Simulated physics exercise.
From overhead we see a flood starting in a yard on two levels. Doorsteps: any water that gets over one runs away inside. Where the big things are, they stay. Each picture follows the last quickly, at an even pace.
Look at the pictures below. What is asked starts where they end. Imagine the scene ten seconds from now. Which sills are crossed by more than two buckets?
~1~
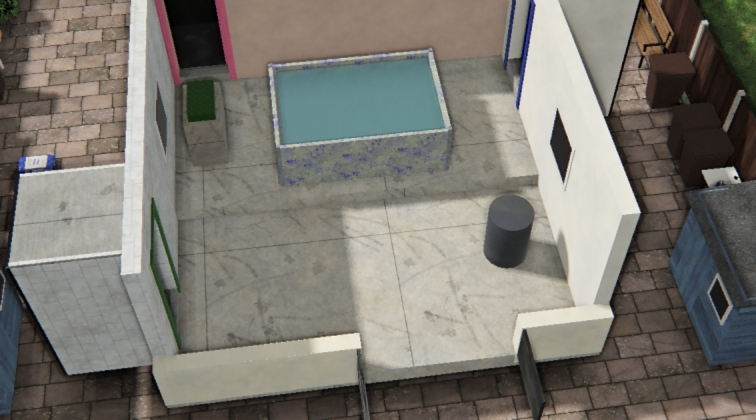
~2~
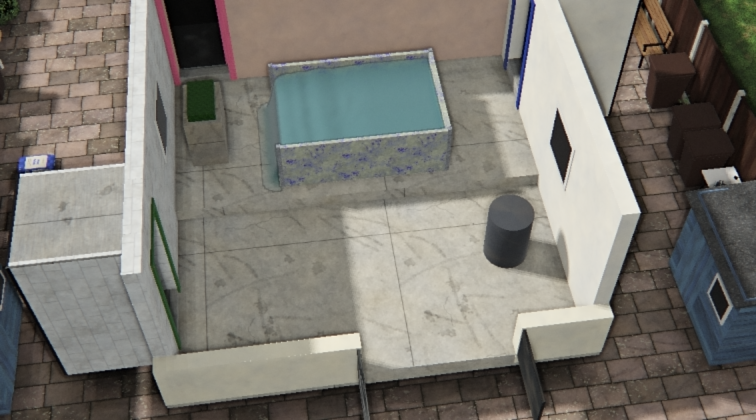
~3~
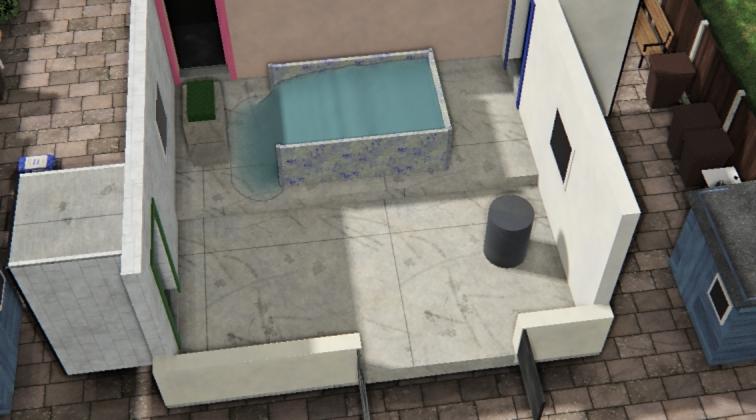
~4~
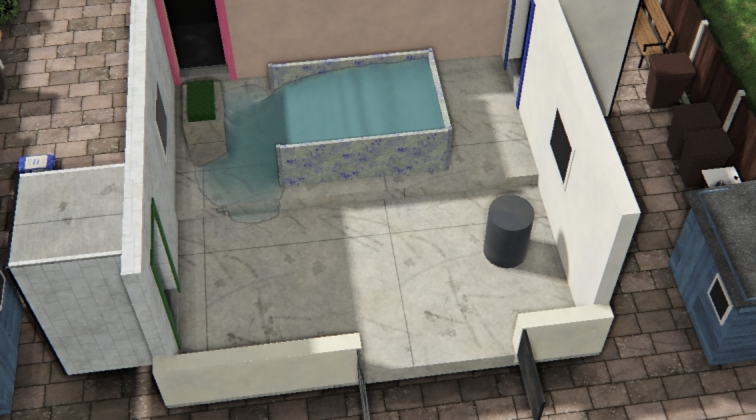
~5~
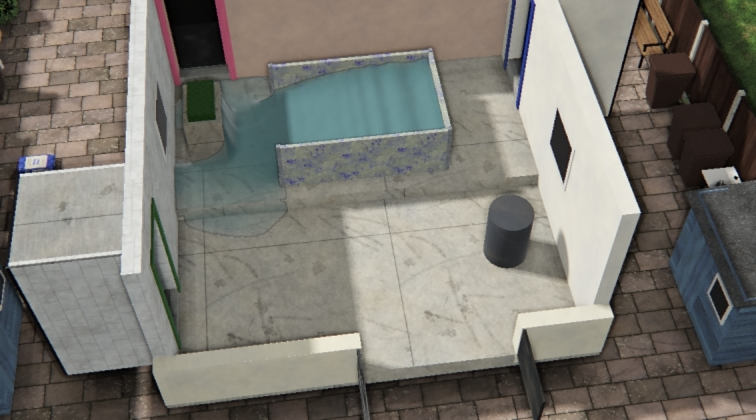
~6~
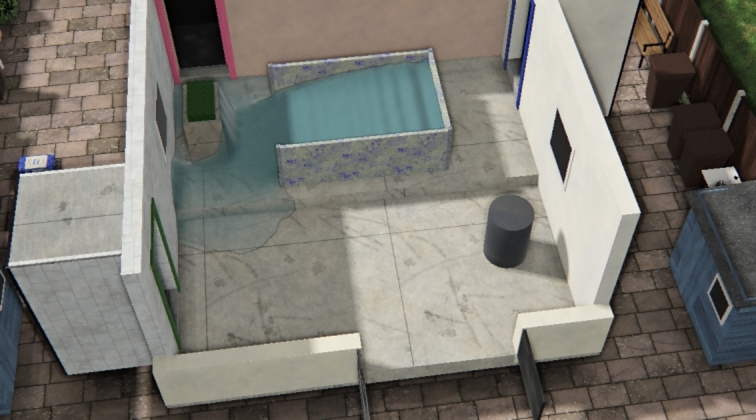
Outcome: The pink door surpasses two buckets; the blue door does not surpass two buckets; the green door surpasses two buckets.
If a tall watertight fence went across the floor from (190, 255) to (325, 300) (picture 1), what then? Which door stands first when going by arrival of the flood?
Looking at it, it's the one in pink here.
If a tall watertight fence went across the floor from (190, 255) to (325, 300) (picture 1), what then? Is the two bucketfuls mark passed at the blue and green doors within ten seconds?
The blue one falls short of the threshold; the green one falls short of the threshold.
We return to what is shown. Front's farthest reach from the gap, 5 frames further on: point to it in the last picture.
The flood front should get to about (180, 357).
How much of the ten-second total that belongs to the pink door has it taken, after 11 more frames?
By my reckoning, 50 percent.
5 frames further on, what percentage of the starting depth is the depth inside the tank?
Estimate: Around 58 per cent.
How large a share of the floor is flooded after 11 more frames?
Some 40 per cent.
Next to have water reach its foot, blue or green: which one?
Going by the pictures, it would be the one in green.
A moment on, water covers 25 % of the floor; the pink door over two buckets in, the blue door not reached, the green door wet at the sill, nothing in.
Next, water covers 40 % of the floor; the pink door far over two buckets in, the blue door not reached, the green door under two buckets in.
Then, water covers 65 % of the floor; the pink door far over two buckets in, the blue door wet at the sill, nothing in, the green door under two buckets in.
Later, water covers 90 % of the floor; the pink door far over two buckets in, the blue door wet at the sill, nothing in, the green door over two buckets in.
In the end, water covers 95 % of the floor; the pink door far over two buckets in, the blue door wet at the sill, nothing in, the green door over two buckets in.
